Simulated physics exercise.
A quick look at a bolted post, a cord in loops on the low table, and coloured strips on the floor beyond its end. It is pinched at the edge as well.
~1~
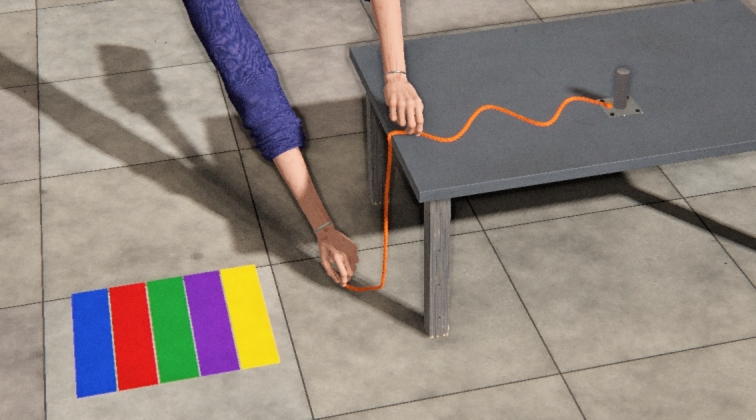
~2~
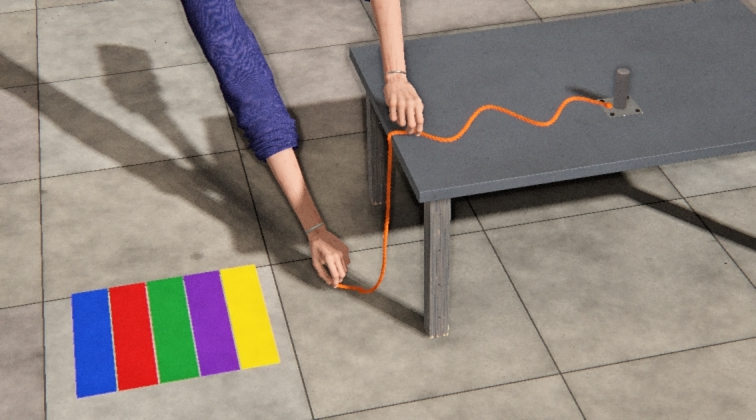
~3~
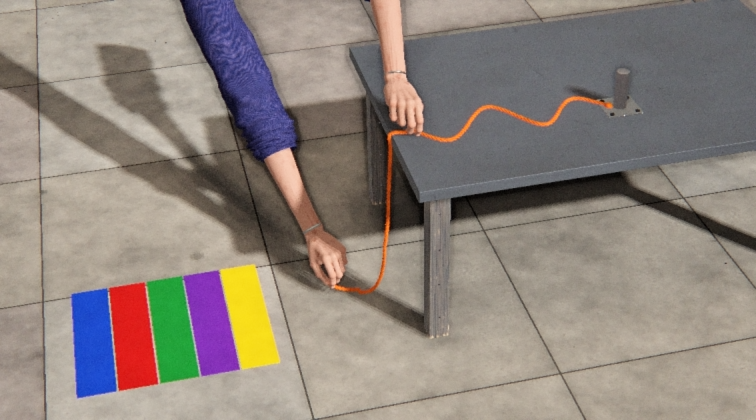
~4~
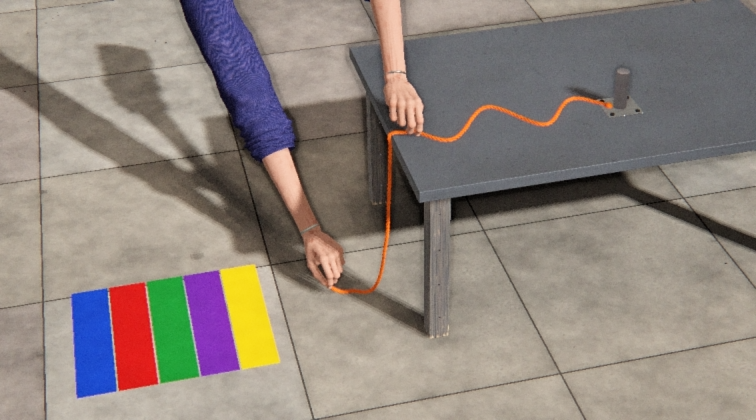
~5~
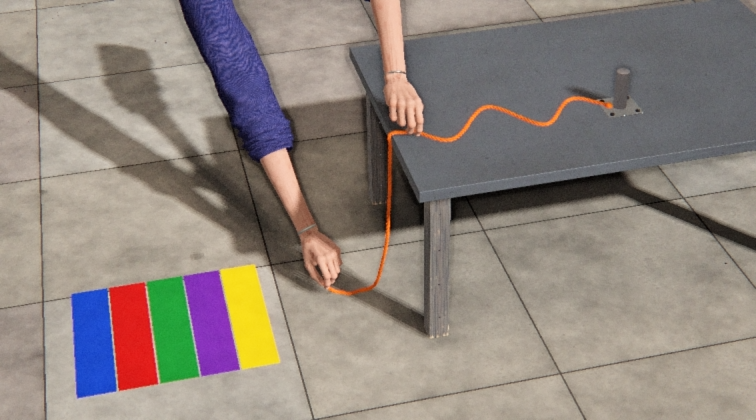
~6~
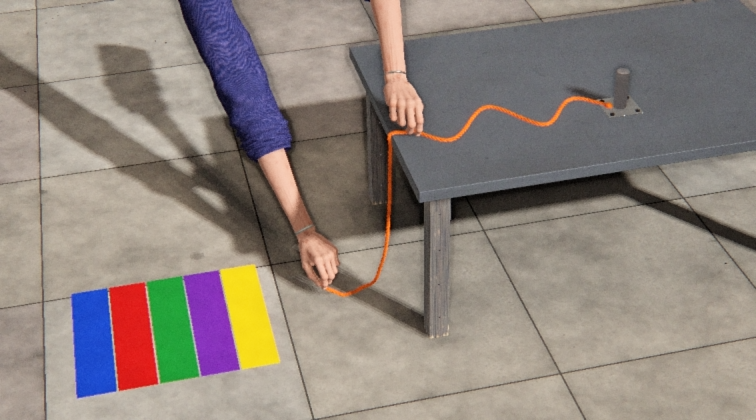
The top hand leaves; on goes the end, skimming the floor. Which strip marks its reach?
The red one.
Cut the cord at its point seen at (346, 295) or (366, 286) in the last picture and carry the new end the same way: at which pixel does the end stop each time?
About (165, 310) and (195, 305).
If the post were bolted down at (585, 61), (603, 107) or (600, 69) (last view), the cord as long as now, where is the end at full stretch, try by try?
About (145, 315), (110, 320) and (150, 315).
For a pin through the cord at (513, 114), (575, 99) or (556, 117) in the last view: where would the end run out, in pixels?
Try by try, around (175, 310), (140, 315) and (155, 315).
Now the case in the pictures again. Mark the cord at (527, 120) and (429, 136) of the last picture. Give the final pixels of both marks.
About (493, 122), and the other about (357, 160).
A little later, end near (207, 304); over purple.
Next, end near (157, 312); over green.
When it is tight, end near (128, 317); over red. It halts on the red strip.
